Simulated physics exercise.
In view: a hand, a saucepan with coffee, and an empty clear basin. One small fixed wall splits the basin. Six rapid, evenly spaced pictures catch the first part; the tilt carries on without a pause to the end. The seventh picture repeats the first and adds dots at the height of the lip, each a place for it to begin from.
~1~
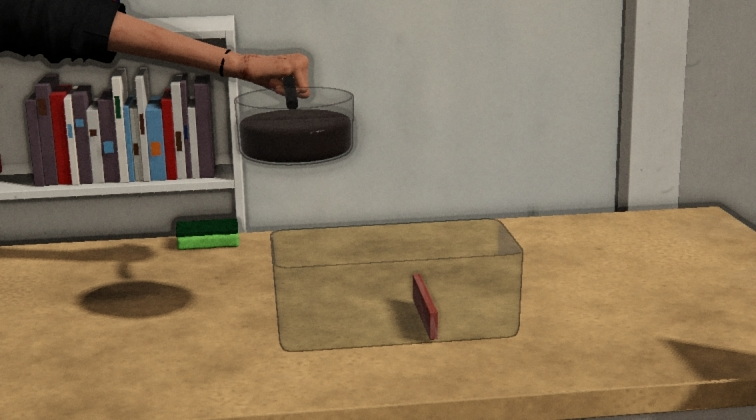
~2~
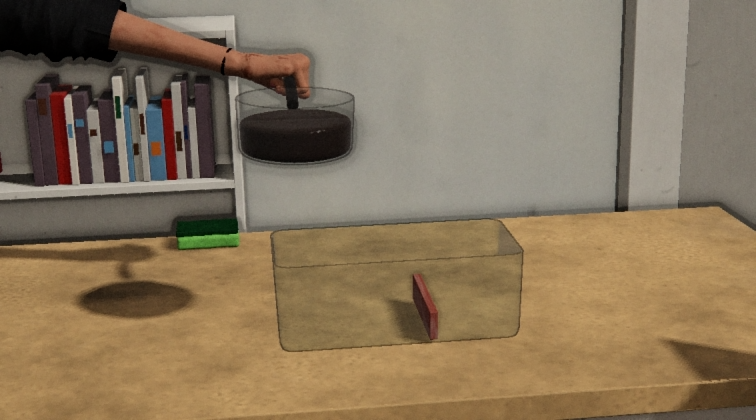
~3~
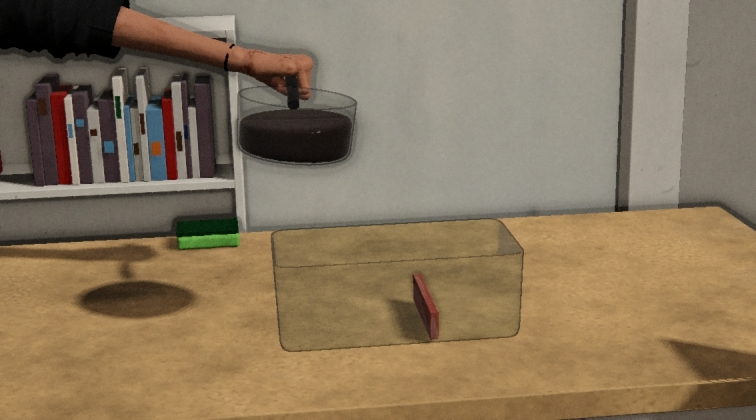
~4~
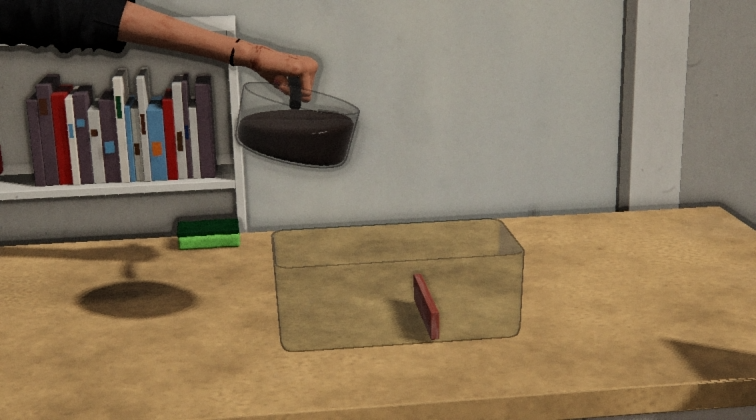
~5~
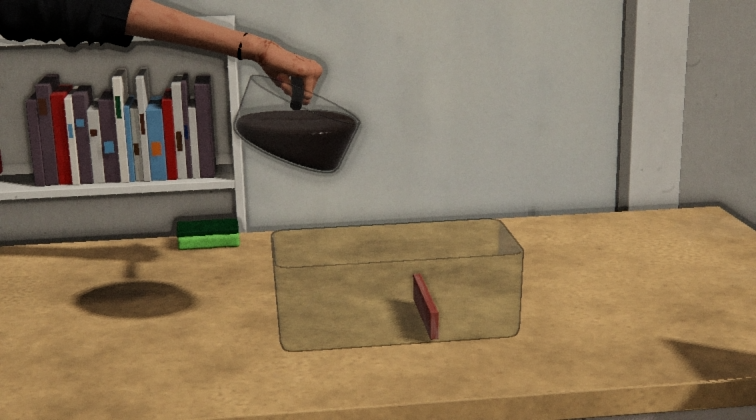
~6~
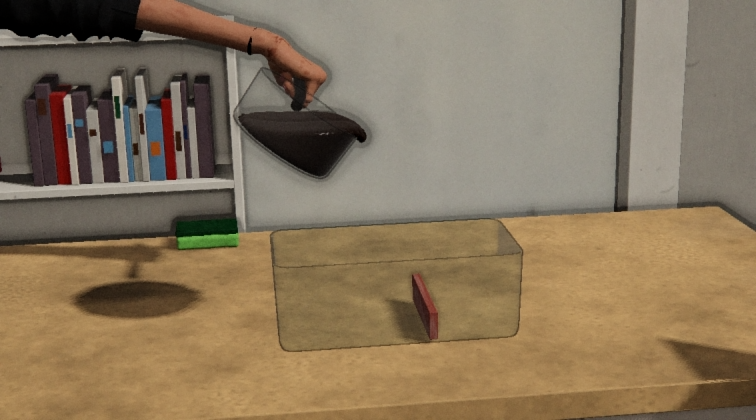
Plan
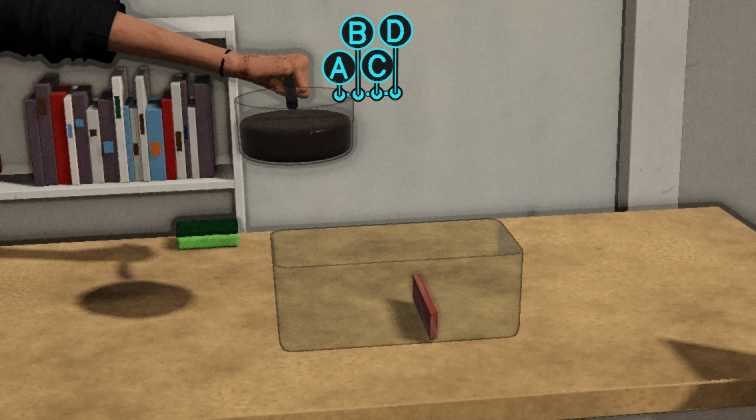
A bare forearm with a dark sleeve and wristband reaches in from the upper left, holding a clear saucepan of dark coffee before a grey wall and bookshelf, seen from a fixed, slightly raised view. Below, a clear, empty basin stands on a tan tabletop, with a small red slab seen through it and a green block behind, left. The hand holds the pan level, then tilts it steadily rightward until coffee just crosses its lip.
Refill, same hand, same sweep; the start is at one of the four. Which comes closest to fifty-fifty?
C works best here.
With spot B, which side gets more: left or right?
The left one.
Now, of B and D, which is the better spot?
It is D.
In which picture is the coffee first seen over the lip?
In picture 6.
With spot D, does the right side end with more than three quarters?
No, it does not.
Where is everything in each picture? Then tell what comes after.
In the first frame, upright, lip at (351, 94); basin from (280, 350) to (519, 334); top of the wall at (425, 292); nothing has left yet.
In the second frame, upright, lip at (352, 96); nothing has left yet.
In the third frame, tipped about 7°, lip at (354, 101); nothing has left yet.
In the fourth frame, tipped about 15°, lip at (357, 109); nothing has left yet.
In the fifth frame, tipped about 25°, lip at (358, 120); nothing has left yet.
In the sixth frame, tipped about 37°, lip at (357, 133); coffee is over the lip, down to (361, 139).
On the marked copy, A at (339, 95); B at (358, 94); C at (376, 93); D at (395, 92).
If A is chosen, about 95 % ends left of the wall and 5 % right of it.
If B is chosen, about 78 % ends left of the wall and 21 % right of it.
If C is chosen, about 53 % ends left of the wall and 46 % right of it.
If D is chosen, about 35 % ends left of the wall and 64 % right of it.
